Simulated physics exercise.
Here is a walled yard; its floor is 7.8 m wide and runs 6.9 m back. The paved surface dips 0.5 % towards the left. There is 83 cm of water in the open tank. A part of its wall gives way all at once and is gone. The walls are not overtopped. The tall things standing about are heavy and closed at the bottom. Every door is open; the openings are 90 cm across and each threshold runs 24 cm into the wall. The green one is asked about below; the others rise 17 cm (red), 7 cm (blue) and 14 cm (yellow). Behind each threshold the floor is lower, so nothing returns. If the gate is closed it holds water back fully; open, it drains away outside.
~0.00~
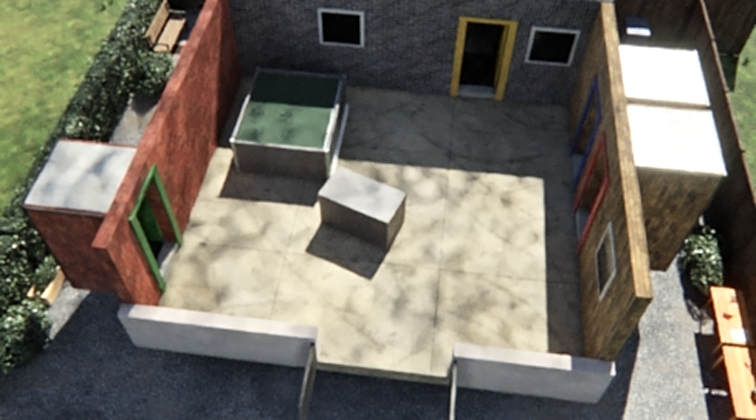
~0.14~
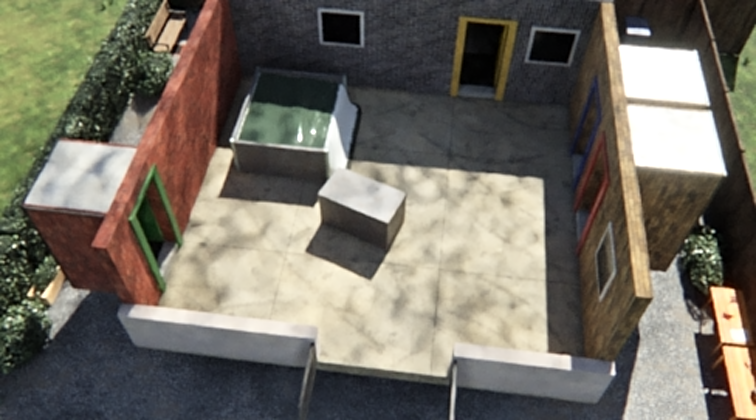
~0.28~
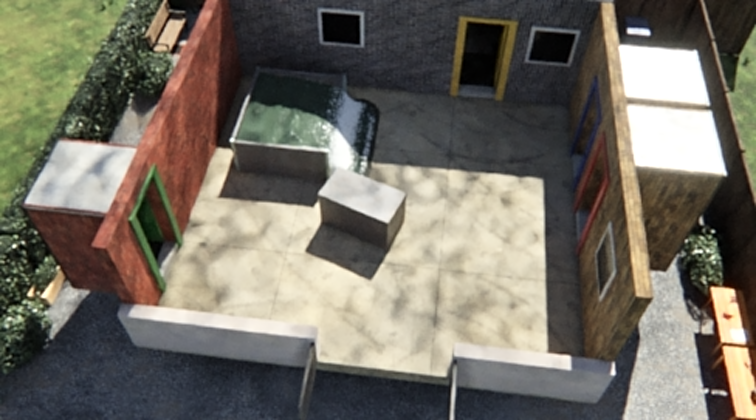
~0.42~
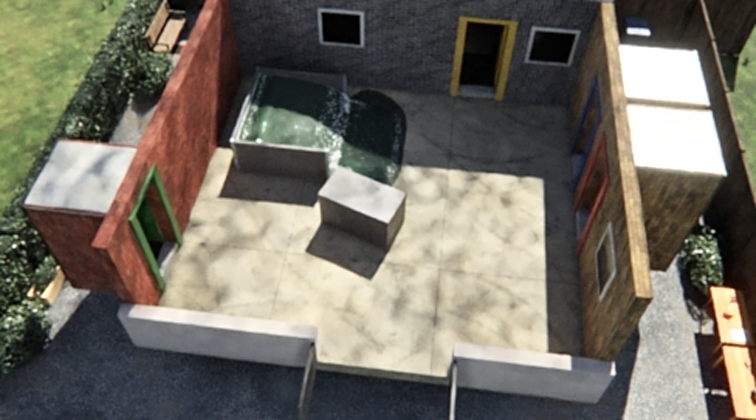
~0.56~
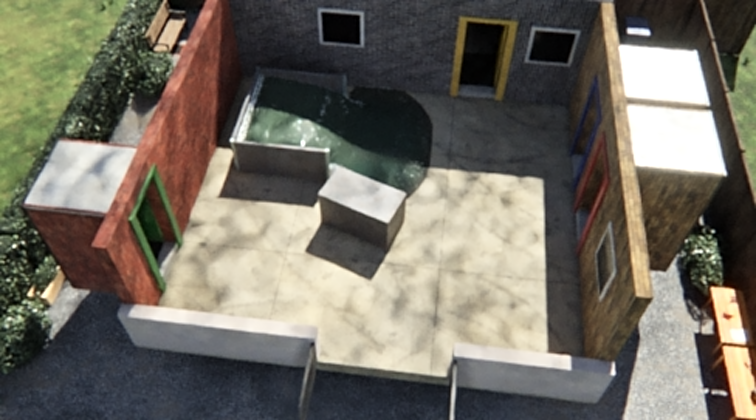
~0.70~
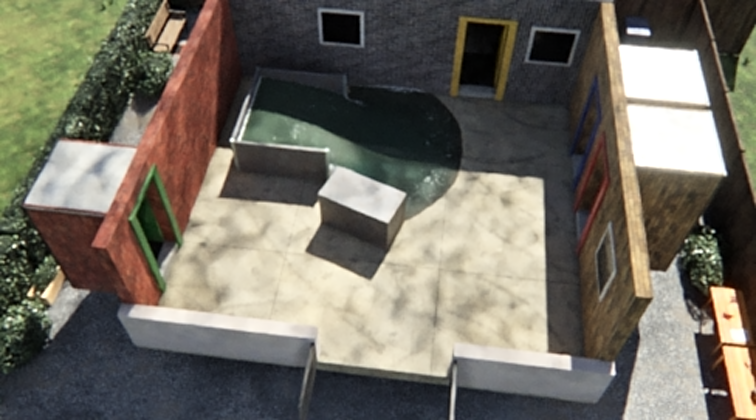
Green water pours from the open tank and spreads across the pale walled yard.
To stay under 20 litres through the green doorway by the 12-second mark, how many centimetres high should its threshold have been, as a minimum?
Some 7 cm above the ground.
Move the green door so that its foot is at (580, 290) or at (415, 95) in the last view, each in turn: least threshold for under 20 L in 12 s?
Roughly 12.0 and 13.5 cm.
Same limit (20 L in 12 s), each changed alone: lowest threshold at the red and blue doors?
About 21 cm at red and 28 cm at blue.
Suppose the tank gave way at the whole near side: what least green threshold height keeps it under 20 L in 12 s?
Some 30 cm.
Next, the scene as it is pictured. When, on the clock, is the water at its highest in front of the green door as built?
Near 9.5 s.
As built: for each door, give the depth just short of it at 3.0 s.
In cm: Red 26, blue 28, green 0, yellow 14.
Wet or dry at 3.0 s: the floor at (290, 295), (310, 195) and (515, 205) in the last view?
In that order: Not reached, still dry, flooded.
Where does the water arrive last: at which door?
It is the green one.
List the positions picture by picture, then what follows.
Still water, 83 cm deep, in the open tank at (291, 110); the green door at (159, 236) is dry, in the first picture.
The front is at (351, 147), 0.4 m from the gap at (336, 131); 0.6 m2 of floor is wet, 83 cm left at the back, in the second picture.
The front is at a hidden place, 0.8 m from the gap at (336, 133); 1.8 m2 of floor is wet, 83 cm left at the back, in the third picture.
The gap is at (336, 134), the front 1.4 m out at (397, 170); the back of the open tank holds 75 cm, in the fourth picture.
The front is at (426, 166), 2.0 m from the gap at (336, 135); 6.1 m2 of floor is wet, 69 cm left at the back, in the fifth picture.
The gap is at (336, 135), the front 2.7 m out at (456, 167); the back of the open tank holds 70 cm; the green door at (159, 236), 4.5 m from the gap, is still 3.3 m from the nearest water, in the sixth picture.
After 1.4 s water covers 40 % of the floor, deepest (32 cm) near (338, 159); it has not reached the green door.
After 3.0 s water covers 50 % of the floor, deepest (38 cm) near (537, 120); it has not reached the green door.
After 12.0 s water covers 100 % of the floor, deepest (14 cm) near (221, 136); 10 cm at the green door, 0 litres in over its 20 cm threshold.
At the green door as built, the water arrived by 7.8 s and peaked near 11 cm at 9.4 s.
Run again over the same 12 s with other heights there, 27 litres in over 6.5 cm, 5 litres over 9 cm. The limit of 20 litres is kept from about 7 cm up.
